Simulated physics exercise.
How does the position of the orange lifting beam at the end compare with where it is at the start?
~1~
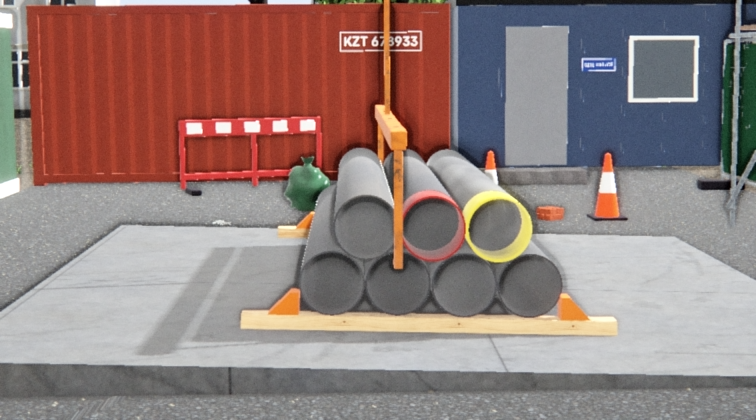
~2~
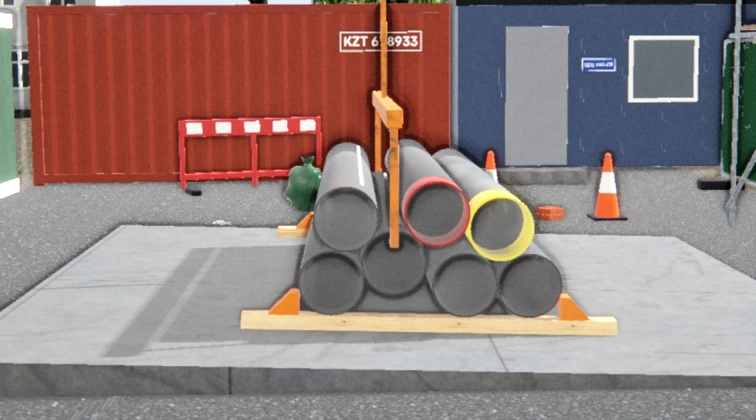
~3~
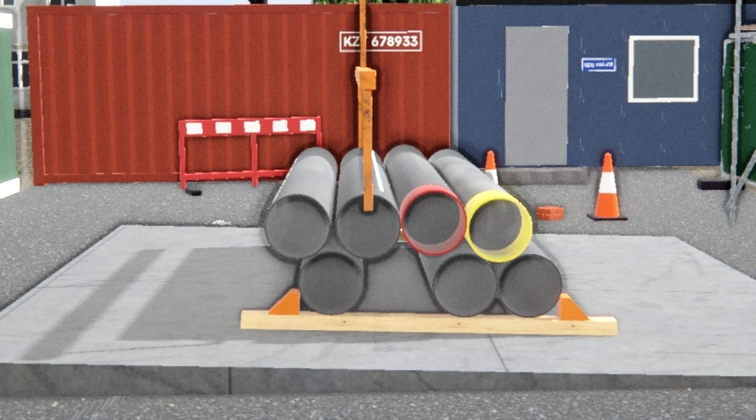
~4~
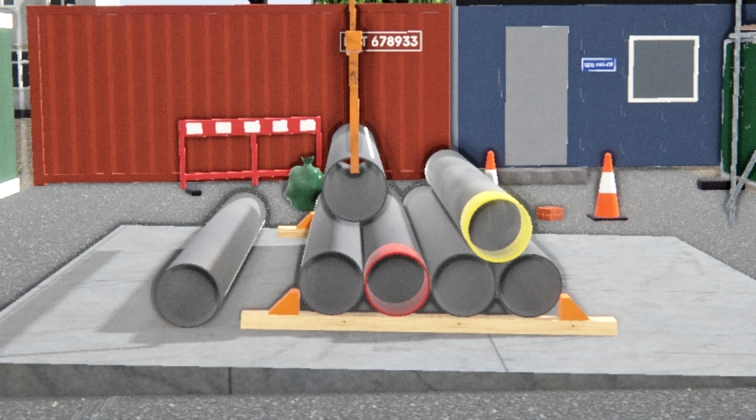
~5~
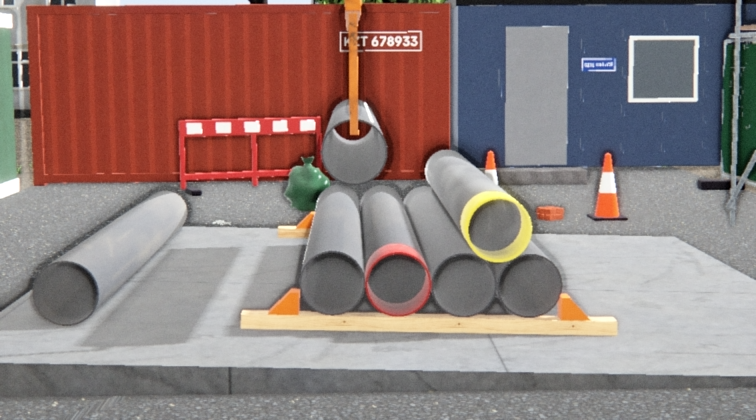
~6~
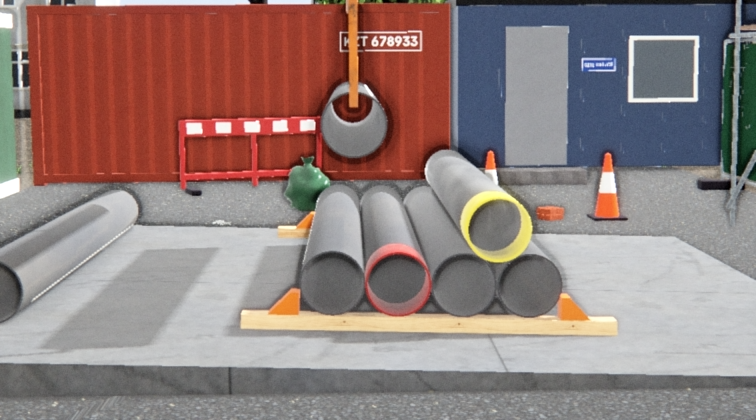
At the start the beam is low, reaching down in front of the stacked pipes. By the end it is well above the stack and slightly further left, in front of the red container with a pipe hanging from it.
